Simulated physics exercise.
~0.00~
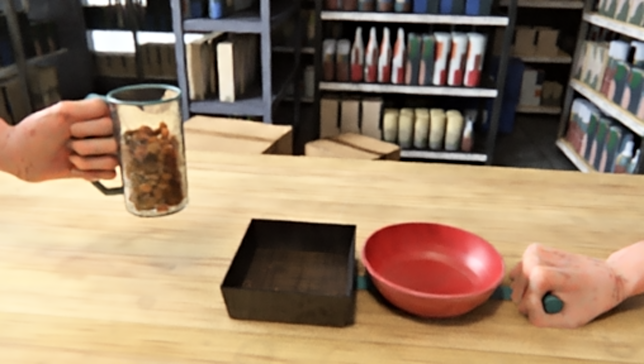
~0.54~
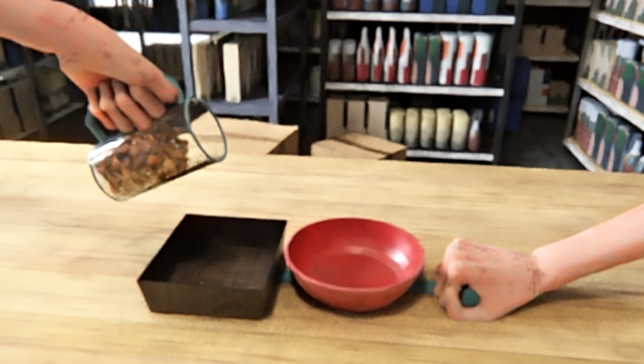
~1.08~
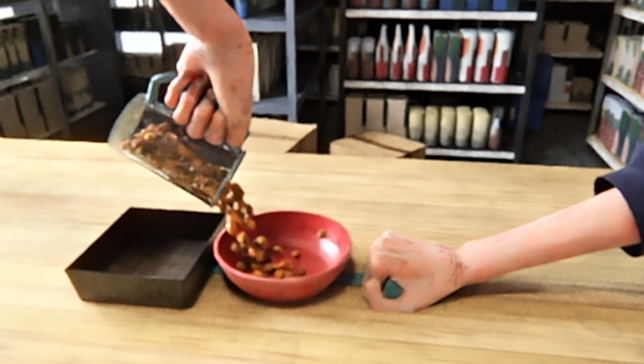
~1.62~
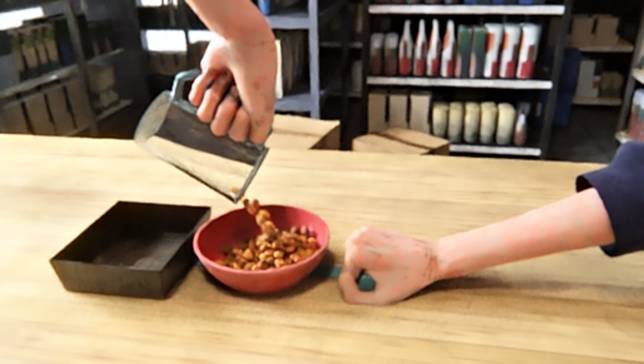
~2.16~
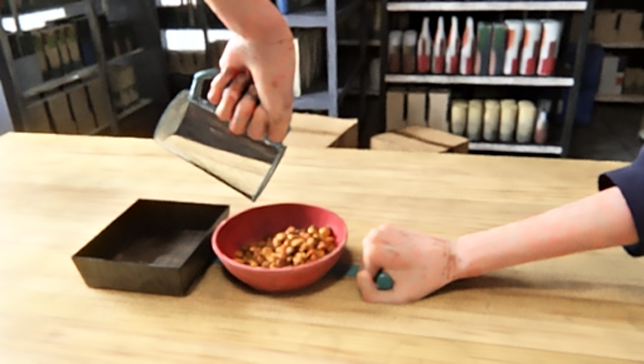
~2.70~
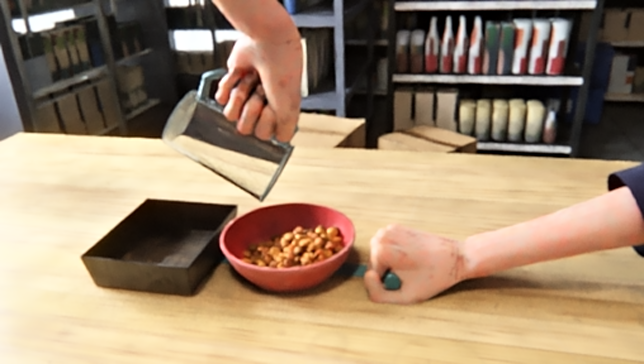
Cat kibble pouring from a tilted glass mug into a red bowl as a hand slides it and a black tin left.
